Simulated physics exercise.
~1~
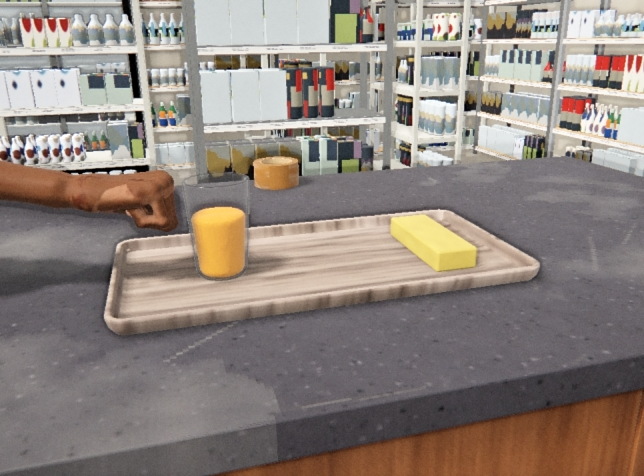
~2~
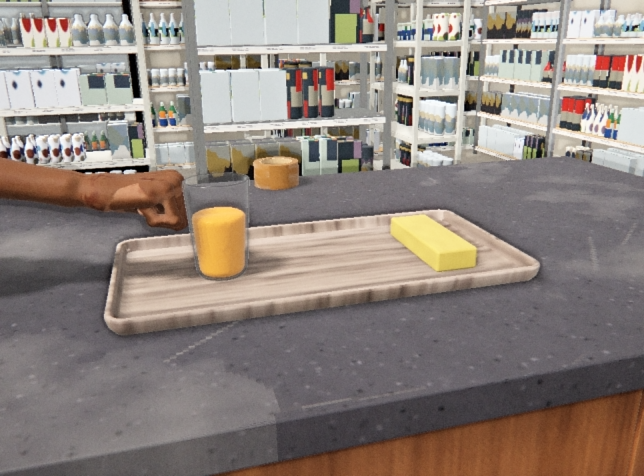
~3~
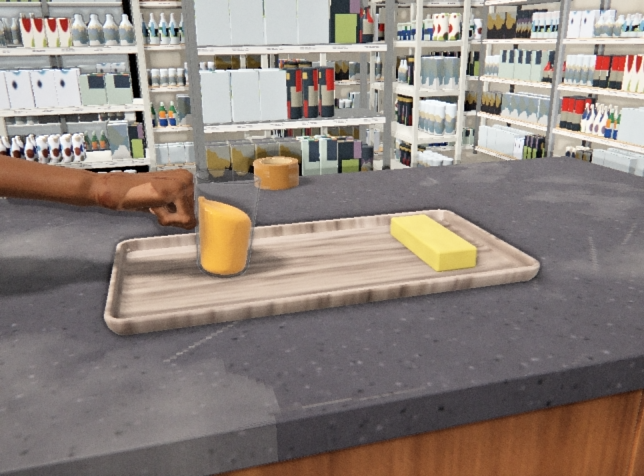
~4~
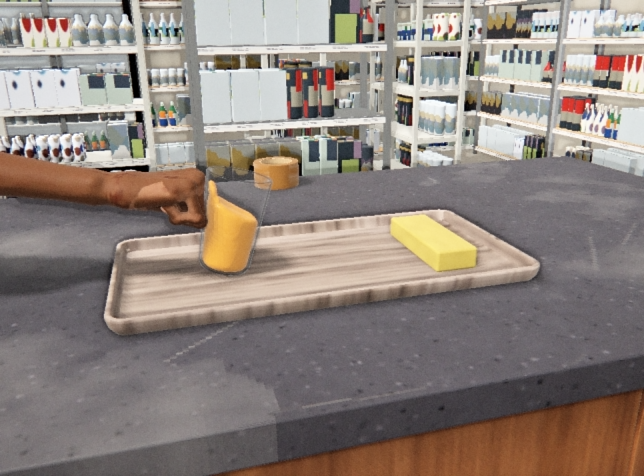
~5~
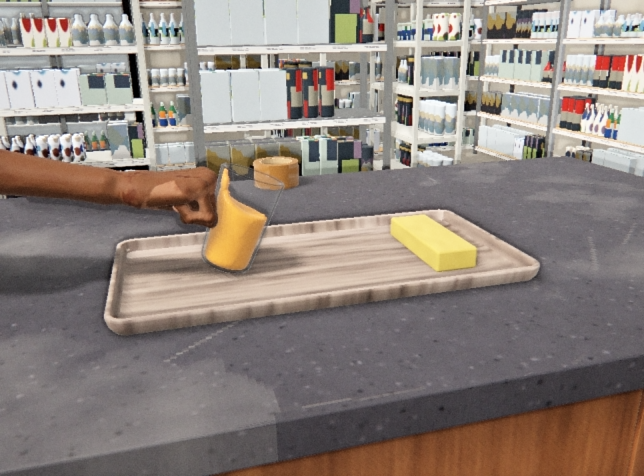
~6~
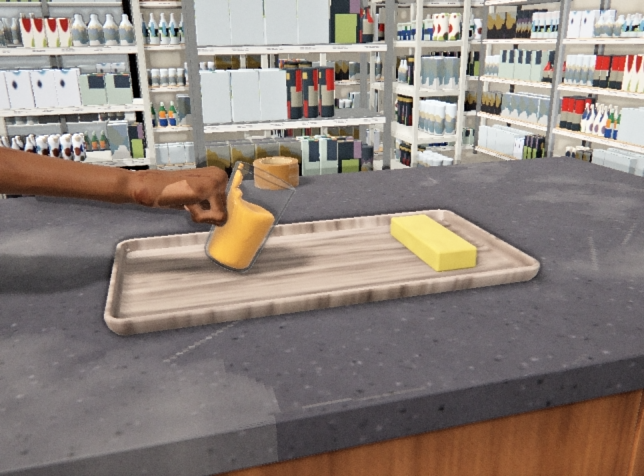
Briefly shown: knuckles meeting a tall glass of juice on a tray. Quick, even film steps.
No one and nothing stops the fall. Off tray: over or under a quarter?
Under.
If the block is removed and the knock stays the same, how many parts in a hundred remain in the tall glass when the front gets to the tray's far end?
45 %.
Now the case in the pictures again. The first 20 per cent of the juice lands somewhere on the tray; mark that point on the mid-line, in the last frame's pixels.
Landing point, centre line: Approx. (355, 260).
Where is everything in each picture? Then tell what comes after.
In the first picture, tilt 0°; right rim (247, 179); surface from (191, 215) to (244, 211); the tray's far rim is at (487, 235); a block is fixed to the tray further along.
In the second picture, tilt 0°; right rim (247, 179); surface from (191, 215) to (244, 211).
In the third picture, tilt 7°; right rim (258, 179); surface from (198, 199) to (247, 212).
In the fourth picture, tilt 13°; right rim (270, 181); surface from (208, 182) to (257, 214).
In the fifth picture, tilt 21°; right rim (282, 185); surface from (215, 202) to (265, 214).
In the sixth picture, tilt 28°; right rim (292, 189); surface from (220, 211) to (273, 211).
A moment on, the tall glass lies on its side and 100 per cent is in the glass, 0 on the tray and 0 above or beyond its rim.
Next, the tall glass lies on its side and 54 per cent is in the glass, 34 on the tray and 13 above or beyond its rim.
Then the tall glass lies on its side and 27 per cent is in the glass, 48 on the tray and 25 above or beyond its rim.
Later the tall glass lies on its side and 15 per cent is in the glass, 81 on the tray and 5 above or beyond its rim.
Finally, 96 per cent is held by tray and glass, 4 is off the tray.
